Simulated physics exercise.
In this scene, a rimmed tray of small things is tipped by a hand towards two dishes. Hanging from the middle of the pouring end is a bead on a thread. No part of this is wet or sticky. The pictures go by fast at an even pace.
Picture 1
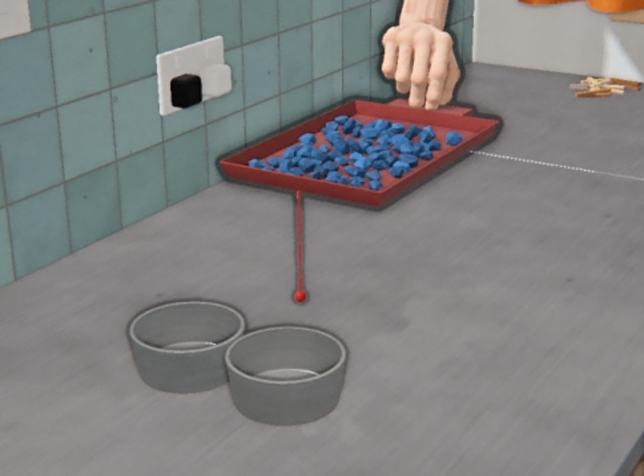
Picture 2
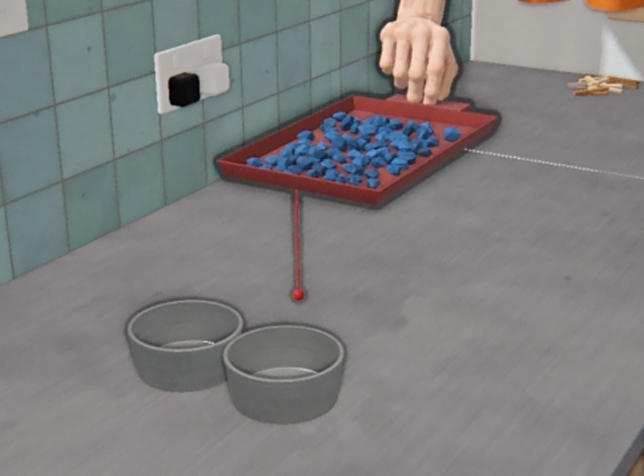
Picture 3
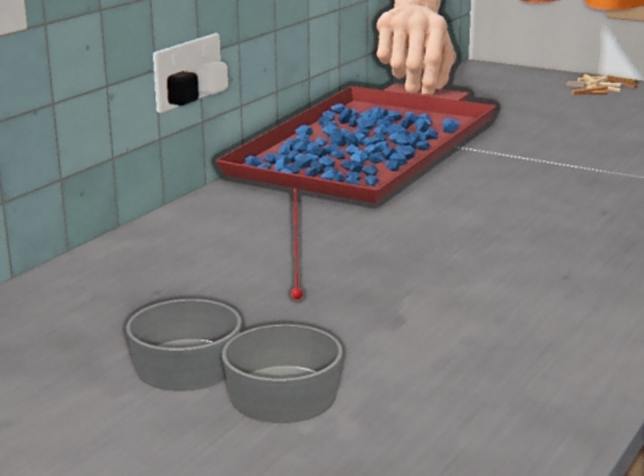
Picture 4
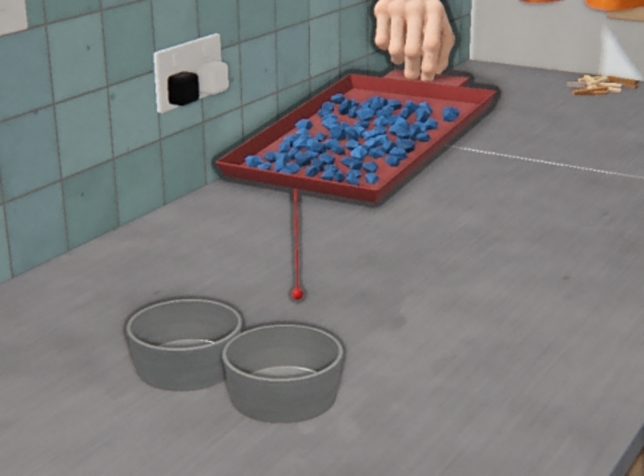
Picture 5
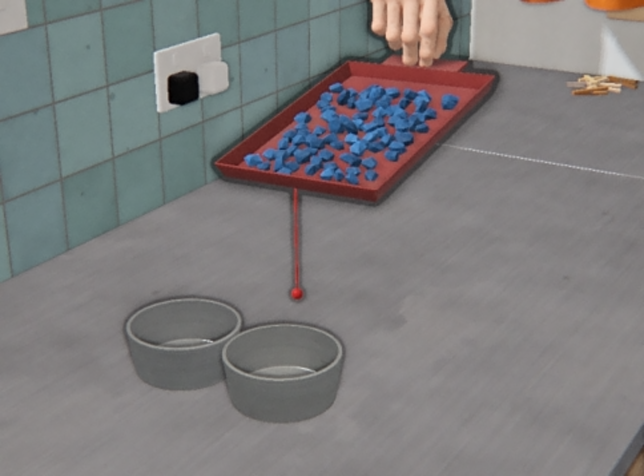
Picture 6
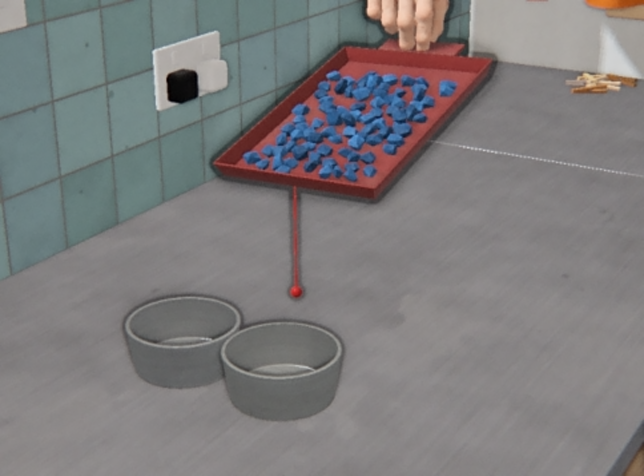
A hand held a red tray of small blue stones above two grey dishes on a counter, then gradually raised the back of it, tilting the tray slightly while the stones stayed in place.
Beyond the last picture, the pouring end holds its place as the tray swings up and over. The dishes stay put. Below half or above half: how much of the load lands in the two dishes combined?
The load will mostly be caught.
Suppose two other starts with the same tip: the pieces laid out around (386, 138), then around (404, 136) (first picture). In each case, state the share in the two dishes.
About 70 % and 70 %.
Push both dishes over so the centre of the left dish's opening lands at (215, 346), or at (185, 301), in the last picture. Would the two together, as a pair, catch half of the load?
Try 1: A lesser share; try 2: The greater share.
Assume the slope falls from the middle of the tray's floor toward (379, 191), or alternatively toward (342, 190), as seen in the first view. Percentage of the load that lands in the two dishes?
First case about 10 percent; second case about 50 percent.
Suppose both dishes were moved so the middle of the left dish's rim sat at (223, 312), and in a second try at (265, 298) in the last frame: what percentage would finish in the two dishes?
You'd get 90 in a hundred first and 30 in a hundred after that.
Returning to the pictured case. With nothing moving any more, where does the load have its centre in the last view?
The centre comes to rest near (252, 368).
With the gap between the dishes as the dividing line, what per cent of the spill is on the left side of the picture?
It comes to about 20 percent.
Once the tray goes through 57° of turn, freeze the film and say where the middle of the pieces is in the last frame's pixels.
Look close to (284, 151) in the last picture.
Shortly afterwards, tray tipped steeply; all but a few on the tray; only a few in the air.
Next, tray tipped right over; near a third on the tray; near a quarter in the right dish; near a quarter in the left dish; a little outside both; a little in the air.
Some moments later, tray tipped past a quarter turn; near a third in the right dish; near a quarter in the left dish; near a third outside both.
In the end, tray tipped past a quarter turn; near a third in the right dish; near a quarter in the left dish; near a third outside both.
